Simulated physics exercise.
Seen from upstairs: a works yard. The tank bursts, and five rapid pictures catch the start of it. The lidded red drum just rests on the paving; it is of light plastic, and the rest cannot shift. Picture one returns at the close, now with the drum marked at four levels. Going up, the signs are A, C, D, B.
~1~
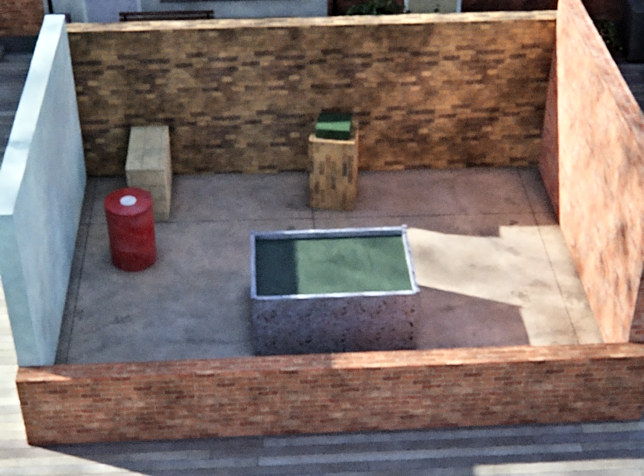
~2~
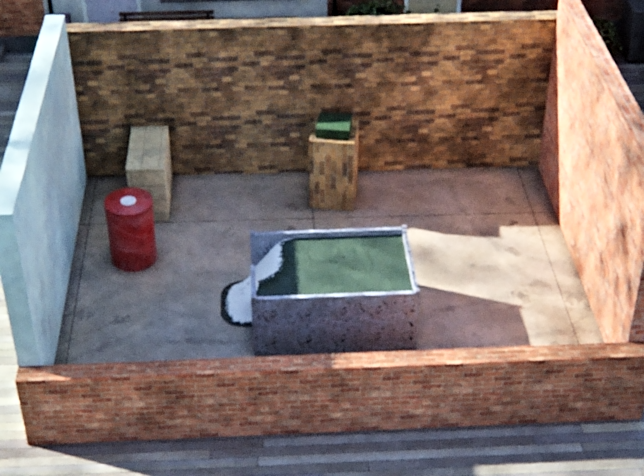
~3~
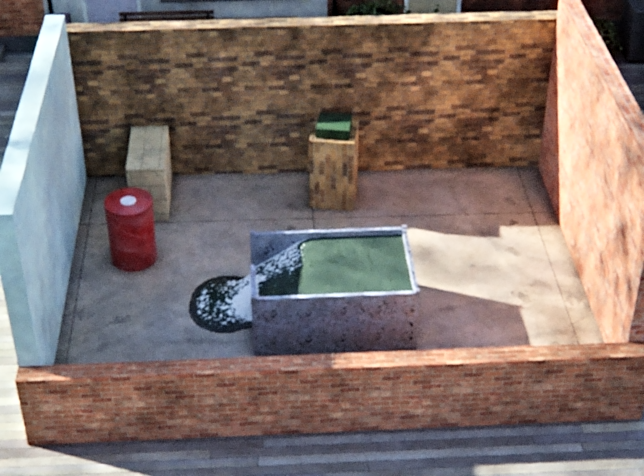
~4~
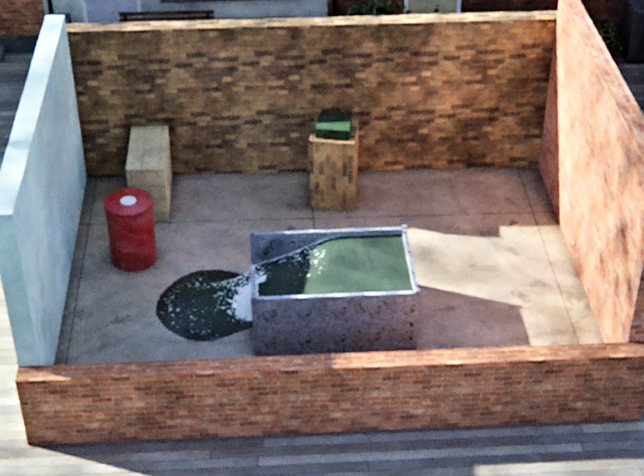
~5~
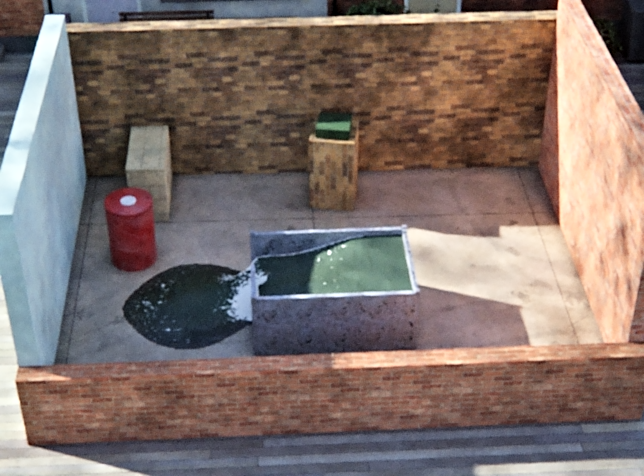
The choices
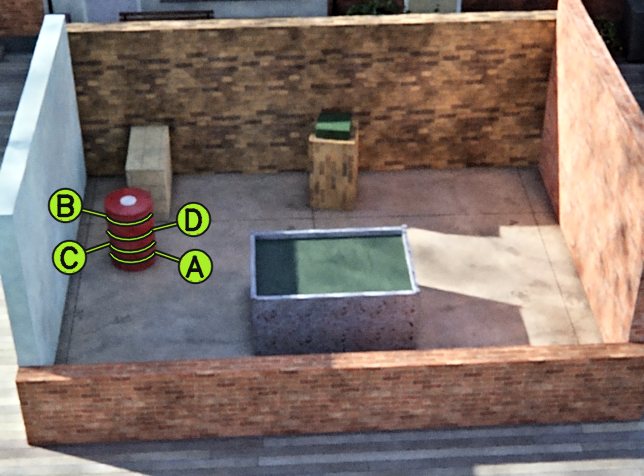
A full tank lets water out its left side, and a dark pool spreads leftward.
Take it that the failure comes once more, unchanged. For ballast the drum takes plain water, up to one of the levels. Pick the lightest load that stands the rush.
The answer is line C.
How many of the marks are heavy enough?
Three of the four.
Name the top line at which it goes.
It is A.
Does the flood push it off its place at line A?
Yes, that goes wrong.
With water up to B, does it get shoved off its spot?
No.
In lime, A at (132, 262); B at (127, 224); C at (130, 252); D at (129, 239); from the bottom up A, C, D, B.
For line A, it is pushed about its own width away.
For line B, it does not move.
For line C, it does not move.
For line D, it does not move.
